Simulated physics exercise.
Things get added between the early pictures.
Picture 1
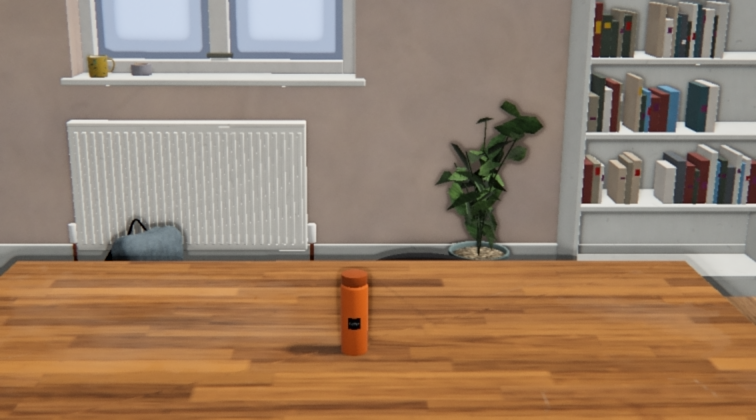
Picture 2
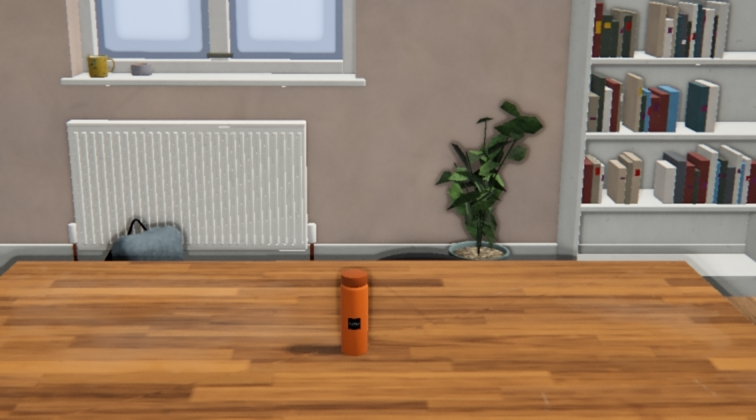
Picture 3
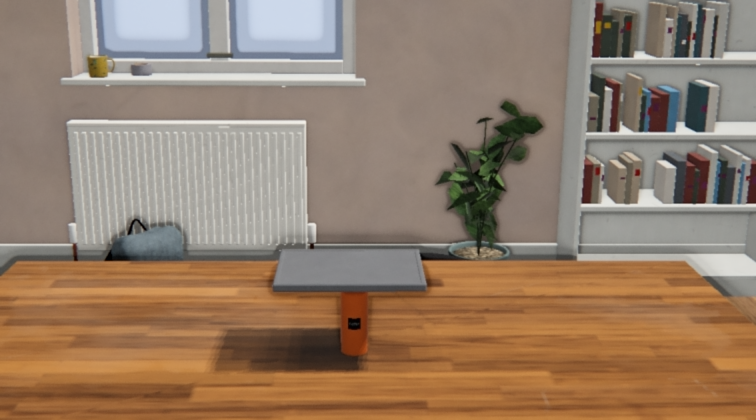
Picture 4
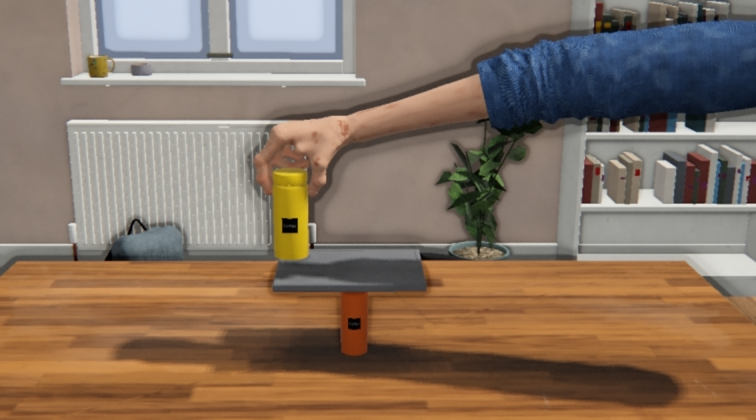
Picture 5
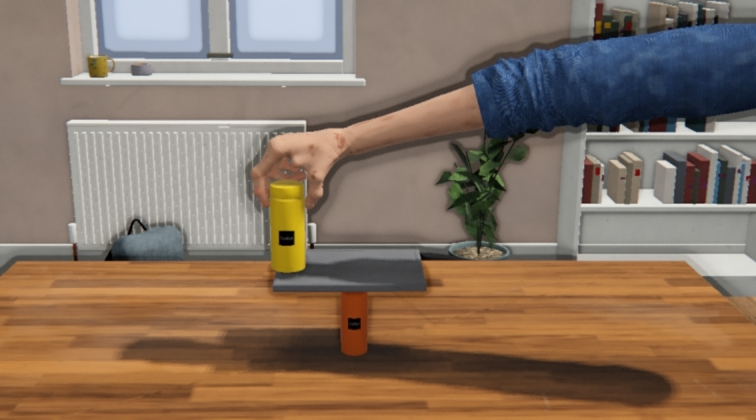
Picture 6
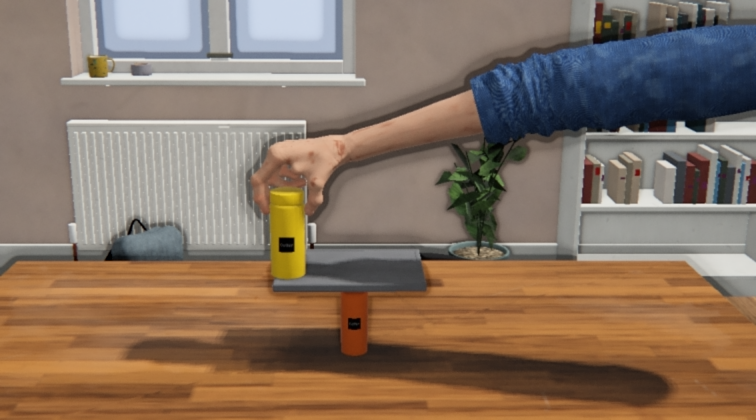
An arm in a blue sleeve reaches in from the right across a wooden table, seen from a fixed, slightly raised view in a room with a radiator, plant and bookshelf. An orange bottle-like container stands alone at first, then a flat grey lid appears on top of it. The hand holds a yellow shaker by its top and lowers it onto the lid's left end, still gripping it.
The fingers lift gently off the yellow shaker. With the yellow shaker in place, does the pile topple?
Yes, it topples.
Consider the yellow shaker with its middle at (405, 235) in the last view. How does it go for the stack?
The stack then collapses.
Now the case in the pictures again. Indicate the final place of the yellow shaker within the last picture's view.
Roughly at pixel (219, 361).
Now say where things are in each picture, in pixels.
The last thing is not in view yet, in the first frame.
The last thing is not in view yet, in the second frame.
The last thing is not in view yet; grey lid (350, 269), in the third frame.
On its way; yellow shaker (291, 214); grey lid (350, 269), in the fourth frame.
On its way; yellow shaker (287, 226); grey lid (350, 269), in the fifth frame.
Set down, still held; yellow shaker (288, 233); grey lid (350, 269), in the sixth frame.
Then, 0.30 s after the last picture, yellow shaker now fallen; grey lid tipped 59° from how it was.
Then, 0.50 s after the last picture, grey lid on its side.
Then, 0.70 s after the last picture, grey lid now fallen.
At rest, fallen, grey lid and yellow shaker; orange shaker in place. Seen from the same camera at the end, yellow shaker near (219, 361). The stack comes apart.
